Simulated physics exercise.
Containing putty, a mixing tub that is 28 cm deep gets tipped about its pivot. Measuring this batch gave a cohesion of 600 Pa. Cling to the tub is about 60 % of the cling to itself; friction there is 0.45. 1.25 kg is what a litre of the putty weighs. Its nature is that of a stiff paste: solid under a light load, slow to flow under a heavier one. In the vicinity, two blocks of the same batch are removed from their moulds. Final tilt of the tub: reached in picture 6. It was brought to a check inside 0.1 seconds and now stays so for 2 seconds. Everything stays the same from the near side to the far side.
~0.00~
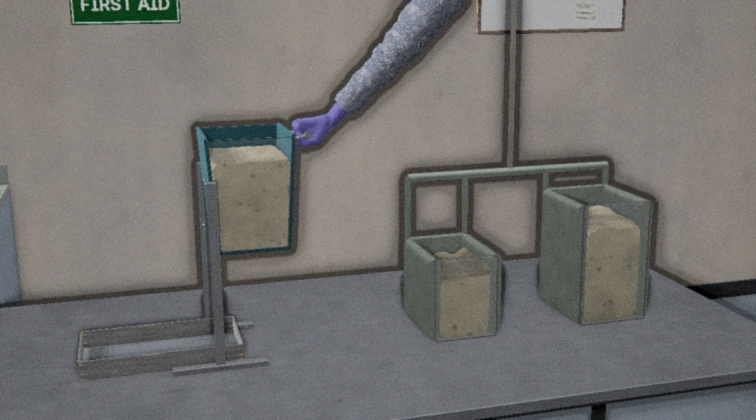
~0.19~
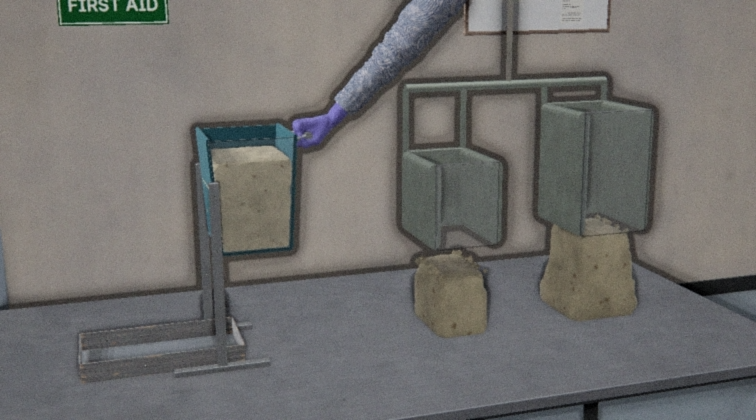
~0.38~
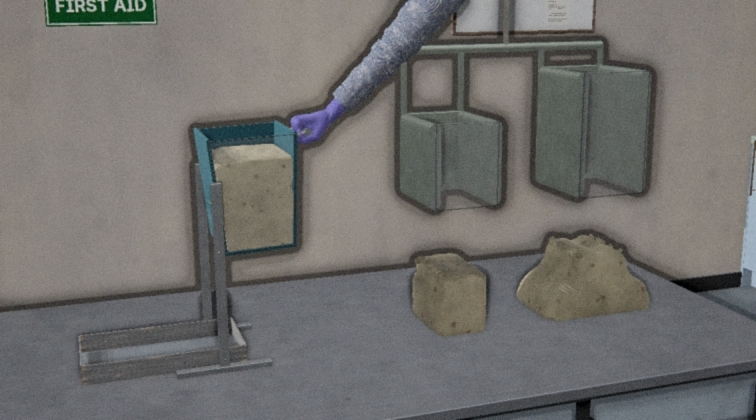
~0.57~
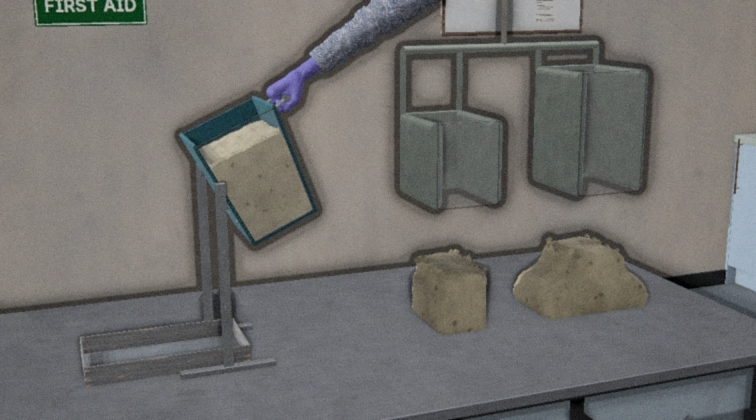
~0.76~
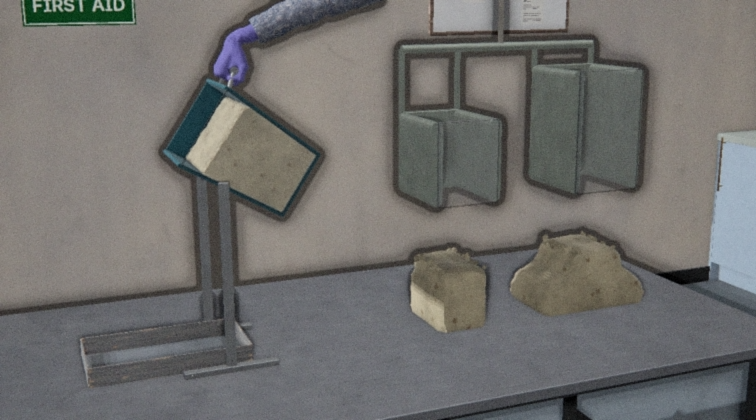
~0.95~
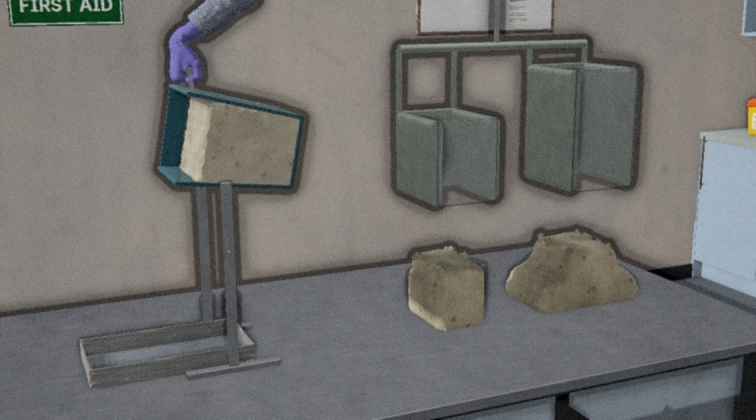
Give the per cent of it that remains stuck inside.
Some 100 per cent remains inside.
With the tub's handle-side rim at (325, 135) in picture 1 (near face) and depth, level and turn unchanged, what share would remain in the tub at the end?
In that case some 75 per cent.
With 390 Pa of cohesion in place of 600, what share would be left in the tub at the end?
The share would be near 100 %.
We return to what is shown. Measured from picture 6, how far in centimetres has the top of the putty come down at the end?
Roughly 0 cm.
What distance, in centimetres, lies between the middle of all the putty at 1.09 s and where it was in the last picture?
Around 0 cm.
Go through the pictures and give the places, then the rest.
The first picture shows handle-side rim at (292, 136), tilt 0 degrees; crest of the putty at (214, 163); block heights 18 cm, 29 cm (left to right).
The second picture shows handle-side rim at (293, 137), tilt 0 degrees; crest of the putty at (216, 163); block heights 18 cm, 26 cm (left to right).
The third picture shows handle-side rim at (293, 134), tilt 2 degrees; crest of the putty at (280, 158); block heights 18 cm, 19 cm (left to right).
The fourth picture shows handle-side rim at (272, 108), tilt 24 degrees; crest of the putty at (280, 133); block heights 18 cm, 18 cm (left to right).
The fifth picture shows handle-side rim at (226, 90), tilt 56 degrees; crest of the putty at (248, 109); block heights 18 cm, 18 cm (left to right).
The sixth picture shows handle-side rim at (189, 96), tilt 79 degrees; crest of the putty at (218, 106); block heights 18 cm, 18 cm (left to right).
After 1.09 s, the tub is at 79 degrees and holds 100 %.
After 1.26 s, the tub is at 79 degrees and holds 100 %.
After 1.43 s, the tub is at 79 degrees and holds 100 %.
After 1.60 s, the tub is at 79 degrees and holds 100 %.
After 2.95 s, the tub is at 79 degrees and holds 100 %.
